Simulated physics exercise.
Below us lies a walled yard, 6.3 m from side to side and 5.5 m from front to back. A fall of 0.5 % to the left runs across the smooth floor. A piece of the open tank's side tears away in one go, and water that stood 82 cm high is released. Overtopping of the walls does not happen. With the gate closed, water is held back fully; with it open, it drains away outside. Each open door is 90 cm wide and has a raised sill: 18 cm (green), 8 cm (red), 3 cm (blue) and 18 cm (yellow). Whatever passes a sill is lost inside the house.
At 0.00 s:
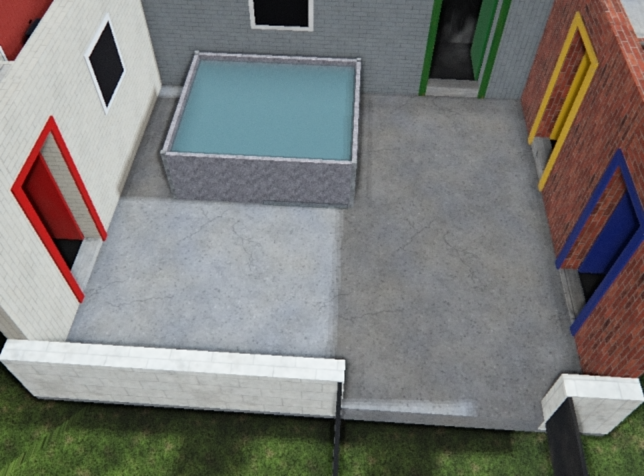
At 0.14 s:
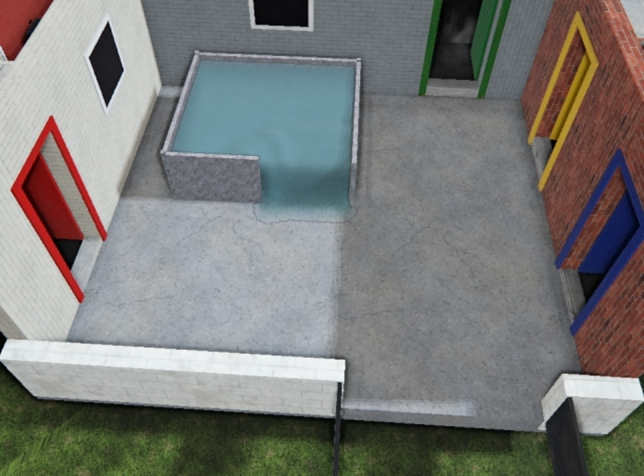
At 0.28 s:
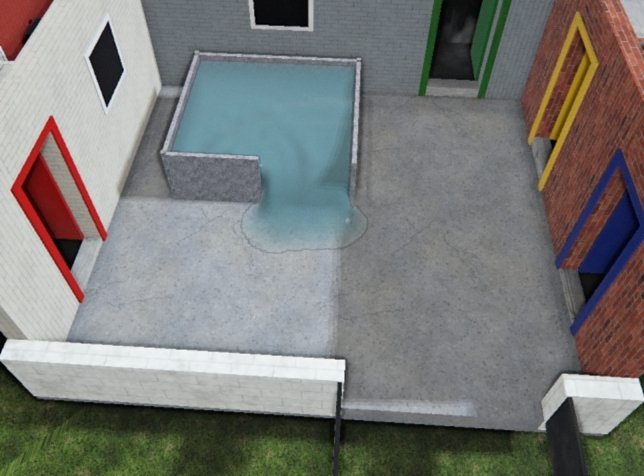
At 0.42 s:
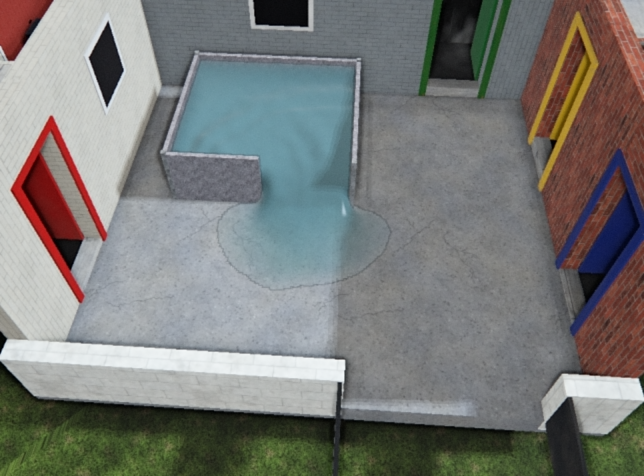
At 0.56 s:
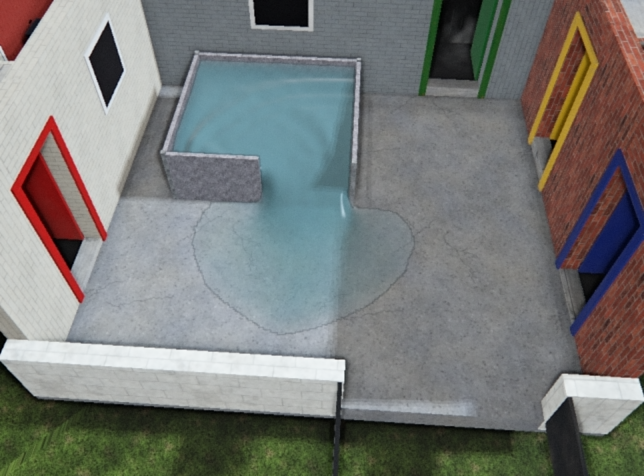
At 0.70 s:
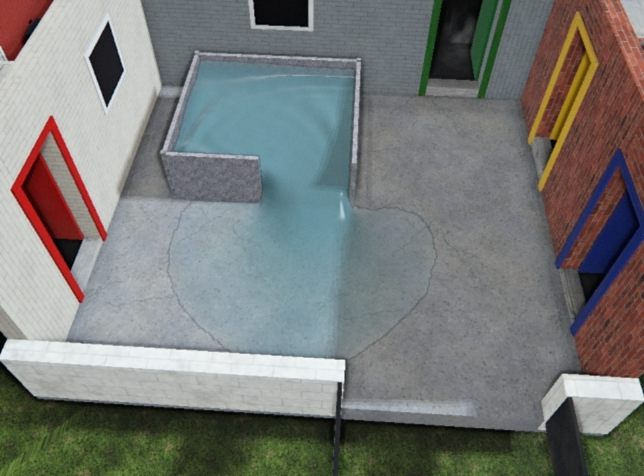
A raised, open tank of blue-green water stands at the back left of a grey-floored walled yard, seen from high above. A white wall with a red-framed doorway is on the left, a grey wall with a green one behind, and a brick wall with yellow and blue ones on the right. Part of the tank's front side disappears, and water pours out, spreading forward in a widening, rounded sheet to the low white front wall, while the camera stays still.
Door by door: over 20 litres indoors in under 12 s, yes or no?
Green door: No, red door: Yes, blue door: Yes, yellow door: No.
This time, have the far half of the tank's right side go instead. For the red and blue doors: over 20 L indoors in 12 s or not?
Red door doesn't reach it, blue door surpasses it.
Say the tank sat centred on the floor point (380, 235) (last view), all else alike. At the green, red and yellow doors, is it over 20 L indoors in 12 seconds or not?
Measured against that limit, green comes out short of it, red short of it and yellow short of it.
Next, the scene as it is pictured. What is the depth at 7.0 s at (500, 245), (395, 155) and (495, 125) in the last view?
First 4 cm, then 0 cm, then 2 cm.
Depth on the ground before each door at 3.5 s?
In centimetres, the green door has 0, the red door 15, the blue door 8 and the yellow door 0.
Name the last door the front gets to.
Green.
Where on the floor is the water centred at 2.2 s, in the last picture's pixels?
Near (274, 202).
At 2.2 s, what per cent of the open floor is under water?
I'd guess around 45 %.
After 1.4 s water covers 40 % of the floor and is deepest (47 cm) near (313, 211); green door not reached, red door not reached, blue door not reached, yellow door not reached.
After 2.2 s water covers 45 % of the floor and is deepest (42 cm) near (71, 371); green door not reached, red door 5 cm at the sill, 0 L in, blue door 4 cm at the sill, 0 L in, yellow door not reached.
After 3.5 s water covers 60 % of the floor and is deepest (35 cm) near (71, 371); green door not reached, red door 15 cm at the sill, 14 L in, blue door 8 cm at the sill, 19 L in, yellow door not reached.
After 7.0 s water covers 90 % of the floor and is deepest (23 cm) near (147, 128); green door 3 cm at the sill, 0 L in, red door 12 cm at the sill, 67 L in, blue door 6 cm at the sill, 55 L in, yellow door 2 cm at the sill, 0 L in.
After 12.0 s water covers 100 % of the floor and is deepest (14 cm) near (141, 143); green door 7 cm at the sill, 0 L in, red door 11 cm at the sill, 85 L in, blue door 5 cm at the sill, 74 L in, yellow door 7 cm at the sill, 0 L in.
